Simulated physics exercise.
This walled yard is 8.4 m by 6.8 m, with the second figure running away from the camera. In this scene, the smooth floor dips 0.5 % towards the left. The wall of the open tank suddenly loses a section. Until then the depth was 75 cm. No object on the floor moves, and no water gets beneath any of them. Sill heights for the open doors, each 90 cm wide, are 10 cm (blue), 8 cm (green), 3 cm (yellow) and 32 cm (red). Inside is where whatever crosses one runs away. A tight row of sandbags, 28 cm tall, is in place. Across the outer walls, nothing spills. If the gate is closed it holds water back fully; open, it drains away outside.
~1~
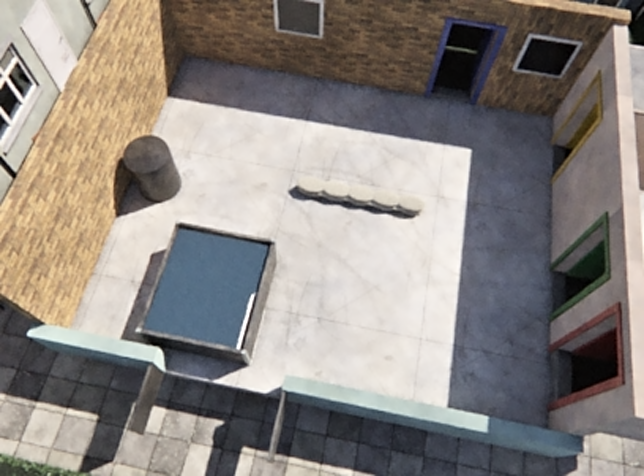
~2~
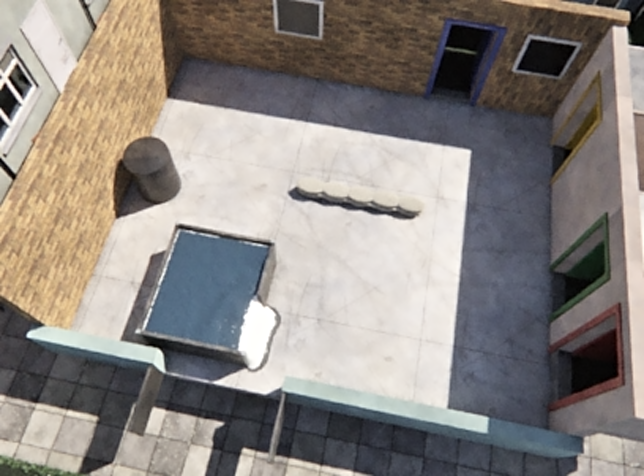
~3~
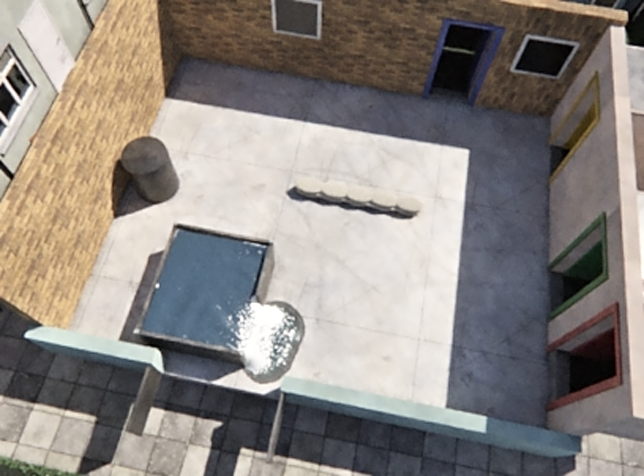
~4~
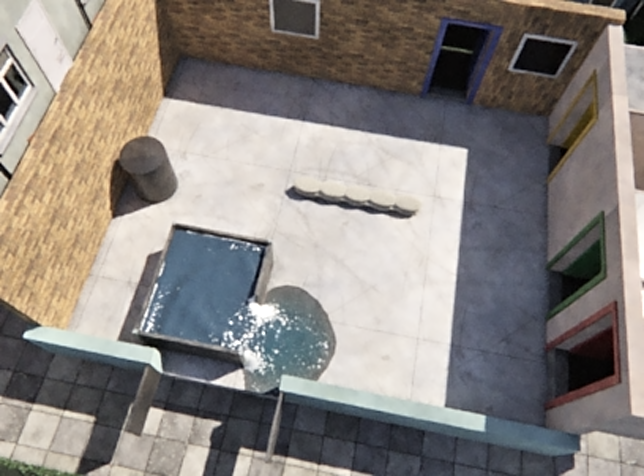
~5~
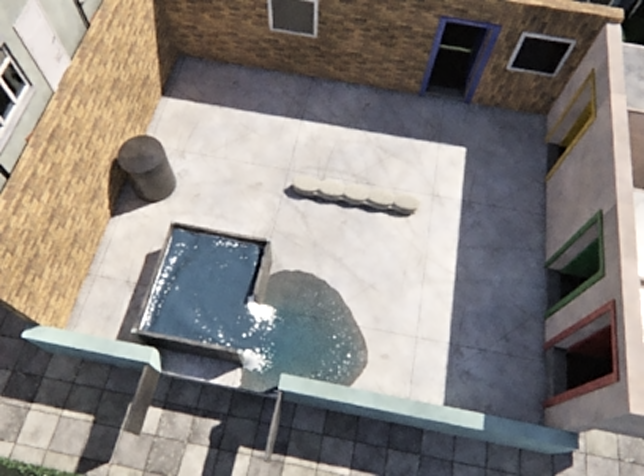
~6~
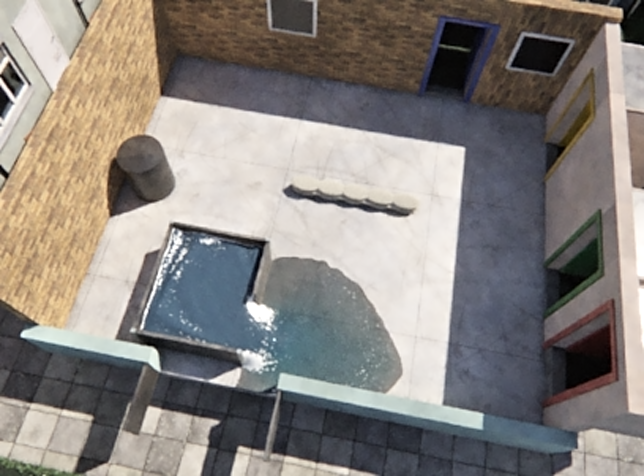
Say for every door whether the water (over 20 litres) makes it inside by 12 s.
Outcome: Blue door: Limit not crossed; green door: Limit crossed; yellow door: Limit crossed; red door: Limit not crossed.
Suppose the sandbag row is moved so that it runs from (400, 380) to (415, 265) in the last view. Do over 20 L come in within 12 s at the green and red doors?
Checking the limit, green is fine, red is fine.
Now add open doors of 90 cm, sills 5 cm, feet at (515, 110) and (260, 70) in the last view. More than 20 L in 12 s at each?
In the order given, higher then lower.
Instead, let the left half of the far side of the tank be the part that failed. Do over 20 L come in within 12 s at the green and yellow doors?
At the green door the limit is not exceeded; at the yellow door it is surpassed.
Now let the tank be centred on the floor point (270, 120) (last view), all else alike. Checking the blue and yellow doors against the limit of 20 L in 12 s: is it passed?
Measured against the limit, the blue door stays within it and the yellow door goes beyond it.
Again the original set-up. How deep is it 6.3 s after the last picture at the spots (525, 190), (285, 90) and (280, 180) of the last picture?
Approximately 5, 0 and 0 centimetres, going through them in turn.
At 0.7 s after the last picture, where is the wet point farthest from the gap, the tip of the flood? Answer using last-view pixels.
About (534, 432) in the last view.
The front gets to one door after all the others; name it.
It is the blue one.
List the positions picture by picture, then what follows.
The first frame shows still water, 75 cm deep, in the open tank at (210, 286).
In the second frame, water pours out at (254, 332) and has run 0.6 m, to a hidden place; typically 6 cm deep outside, 75 cm at the open tank's back.
In the third frame, water pours out at (252, 332) and has run 0.9 m, to (300, 327); typically 10 cm deep outside, 75 cm at the open tank's back.
In the fourth frame, water pours out at (251, 332) and has run 1.4 m, to (331, 340); typically 8 cm deep outside, 73 cm at the open tank's back.
In the fifth frame, the front is at (359, 368), 2.0 m from the gap at (250, 331); 3.3 m2 of floor is under water; 65 cm left at the back of the open tank.
In the sixth frame, water pours out at (249, 331) and has run 2.7 m, to (396, 375); typically 6 cm deep outside, 63 cm at the open tank's back.
Then, 0.7 s after the last picture water covers 20 % of the floor and is deepest (36 cm) near (258, 345); blue door not reached, green door not reached, yellow door not reached, red door not reached.
Then, 1.5 s after the last picture water covers 25 % of the floor and is deepest (34 cm) near (535, 410); blue door not reached, green door not reached, yellow door not reached, red door 34 cm at the sill, 0 L in.
Then, 2.8 s after the last picture water covers 35 % of the floor and is deepest (23 cm) near (503, 393); blue door not reached, green door 15 cm at the sill, 27 L in, yellow door not reached, red door 22 cm at the sill, 1 L in.
Then, 6.3 s after the last picture water covers 50 % of the floor and is deepest (14 cm) near (514, 127); blue door 10 cm at the sill, 0 L in, green door 8 cm at the sill, 51 L in, yellow door 5 cm at the sill, 5 L in, red door 10 cm at the sill, 1 L in.
Then, 11.3 s after the last picture water covers 85 % of the floor and is deepest (9 cm) near (180, 71); blue door 6 cm at the sill, 1 L in, green door 4 cm at the sill, 51 L in, yellow door 6 cm at the sill, 49 L in, red door 4 cm at the sill, 1 L in.
